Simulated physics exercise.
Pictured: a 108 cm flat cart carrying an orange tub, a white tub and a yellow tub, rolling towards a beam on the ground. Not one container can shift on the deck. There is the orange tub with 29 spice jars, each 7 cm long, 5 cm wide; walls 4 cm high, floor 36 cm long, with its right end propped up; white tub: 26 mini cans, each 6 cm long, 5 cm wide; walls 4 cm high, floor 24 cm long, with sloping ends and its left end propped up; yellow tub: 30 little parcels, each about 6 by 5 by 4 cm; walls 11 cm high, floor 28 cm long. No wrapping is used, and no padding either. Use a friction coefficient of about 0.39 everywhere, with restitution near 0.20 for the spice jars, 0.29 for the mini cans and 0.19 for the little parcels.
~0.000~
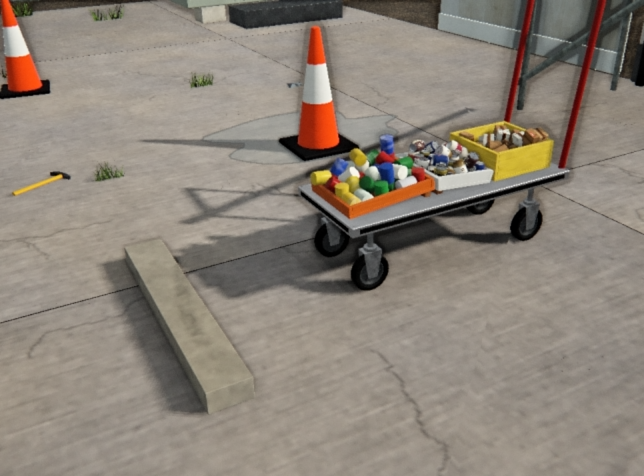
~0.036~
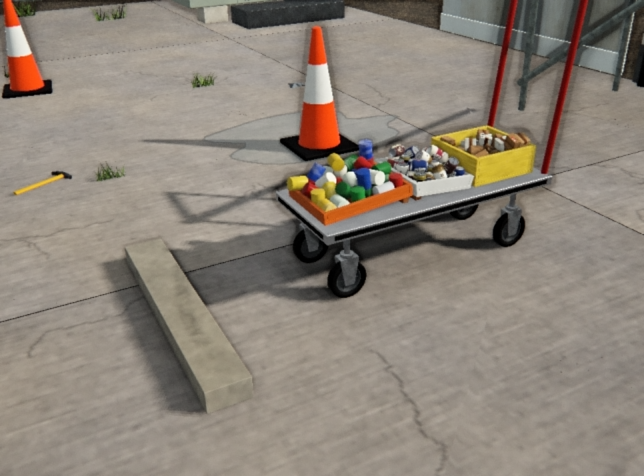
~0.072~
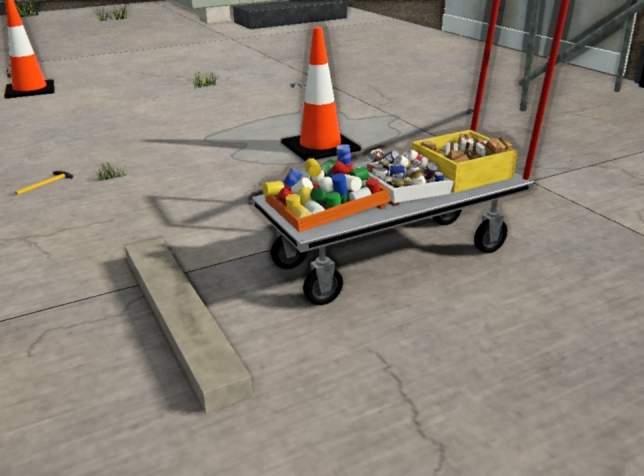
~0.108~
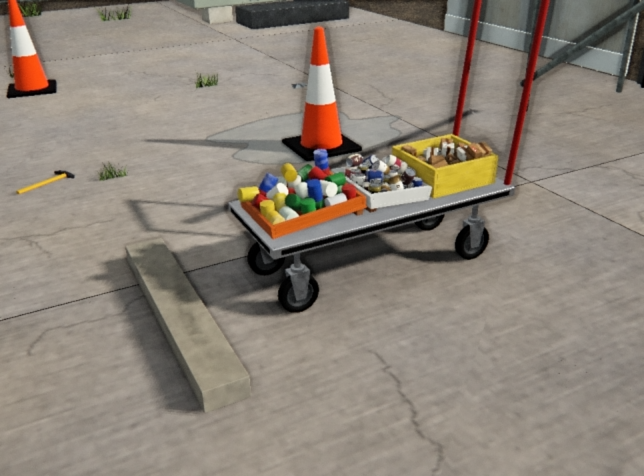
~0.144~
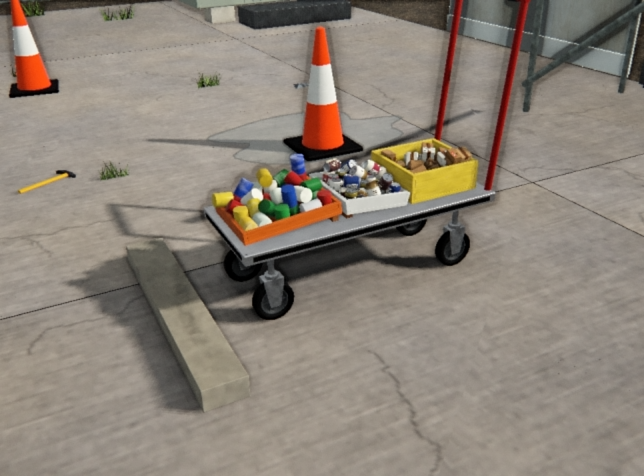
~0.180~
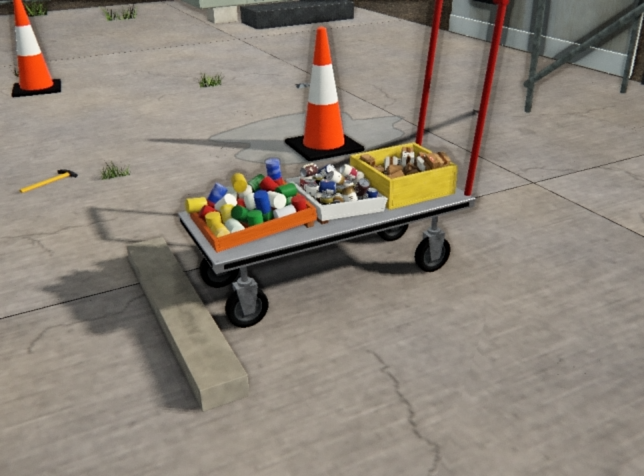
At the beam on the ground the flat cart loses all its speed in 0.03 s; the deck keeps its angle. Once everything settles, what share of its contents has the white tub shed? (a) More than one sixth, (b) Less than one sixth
More than one sixth (a).
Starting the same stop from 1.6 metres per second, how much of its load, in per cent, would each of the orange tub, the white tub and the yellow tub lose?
Orange tub 30 %, white tub 20 %, yellow tub 0 %.
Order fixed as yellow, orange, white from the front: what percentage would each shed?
Orange tub 30 %, white tub 40 %, yellow tub 0 %.
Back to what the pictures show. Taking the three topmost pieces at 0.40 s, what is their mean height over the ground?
I'd say near 58 cm.
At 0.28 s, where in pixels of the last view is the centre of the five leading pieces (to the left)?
The leading five average out near (164, 207).
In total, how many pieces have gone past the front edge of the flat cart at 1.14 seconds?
Some 18 pieces.
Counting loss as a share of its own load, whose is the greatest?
Orange tub.
After 0.18 s, the wheels strike.
After 0.28 s, orange tub 24 in, 5 out, white tub 24 in, 2 out and yellow tub 30 in, 0 out.
After 0.40 s, orange tub 17 in, 12 out, white tub 16 in, 10 out and yellow tub 30 in, 0 out.
After 0.63 s, orange tub 13 in, 16 out, white tub 16 in, 10 out and yellow tub 29 in, 1 out.
When it is over (at 1.14 s), orange tub 11 in, 18 out, white tub 15 in, 11 out and yellow tub 29 in, 1 out. Asked share, 11 of 26, 42 per cent.
